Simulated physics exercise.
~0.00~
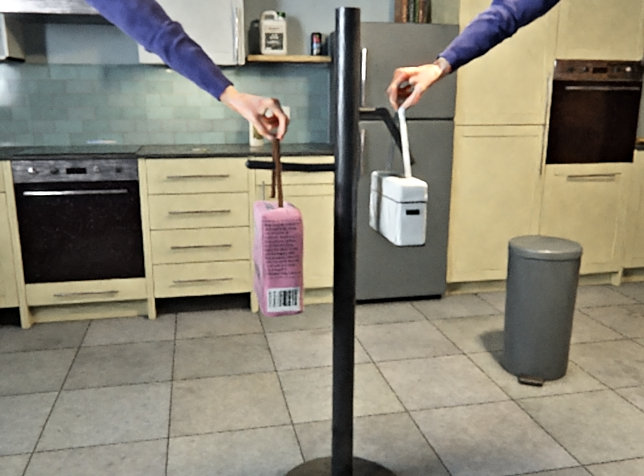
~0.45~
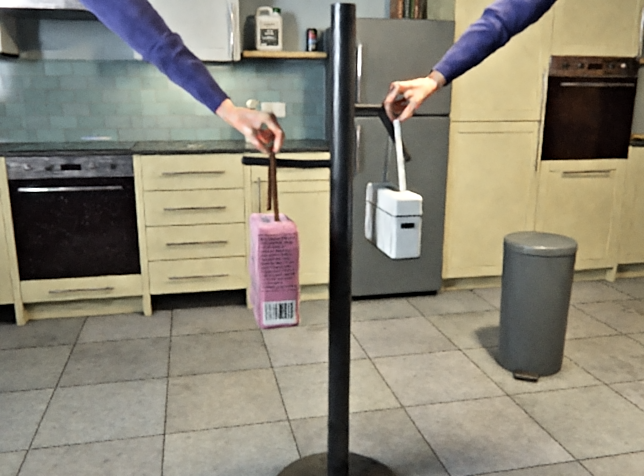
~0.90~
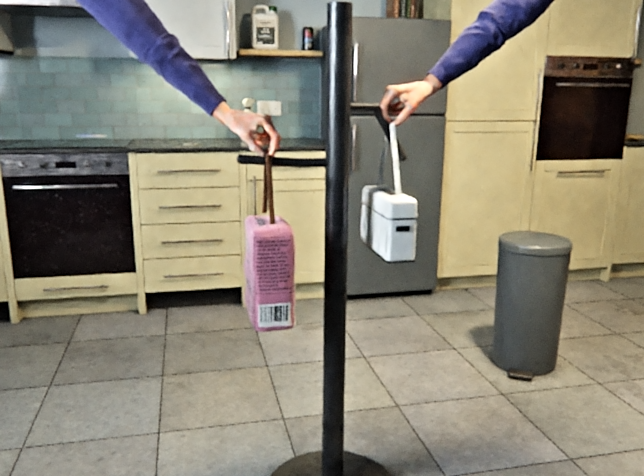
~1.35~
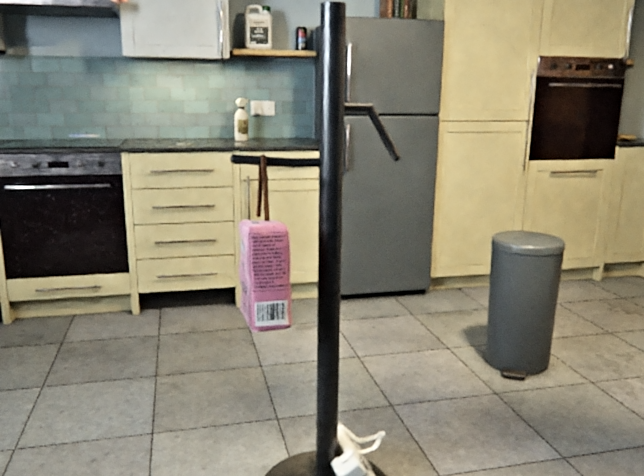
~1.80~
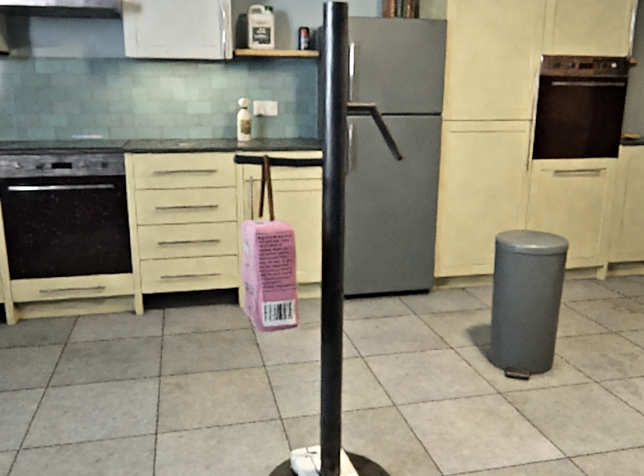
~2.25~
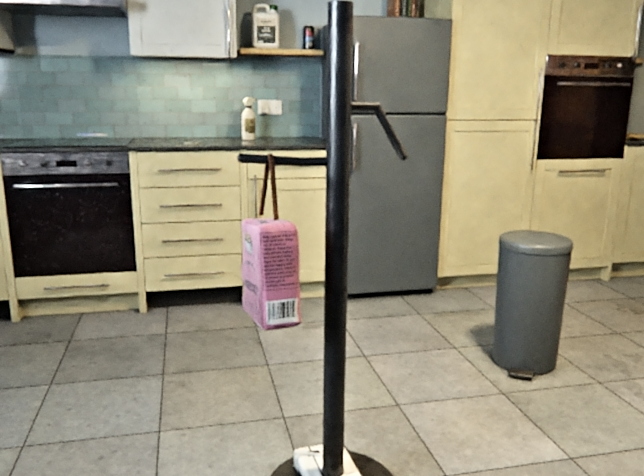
The clip opens in a kitchen, where two hands in blue sleeves hold a pink sack and a white case by their straps beside a dark coat stand. Both hands lower their items slightly, the sack toward the left peg and the case toward the right one. Then the hands are gone, and the pink sack hangs from the left peg while the white case has dropped to the base of the stand. The case tips onto its side behind the pole. The sack sways a little and stays hanging, with the case lying on the floor.
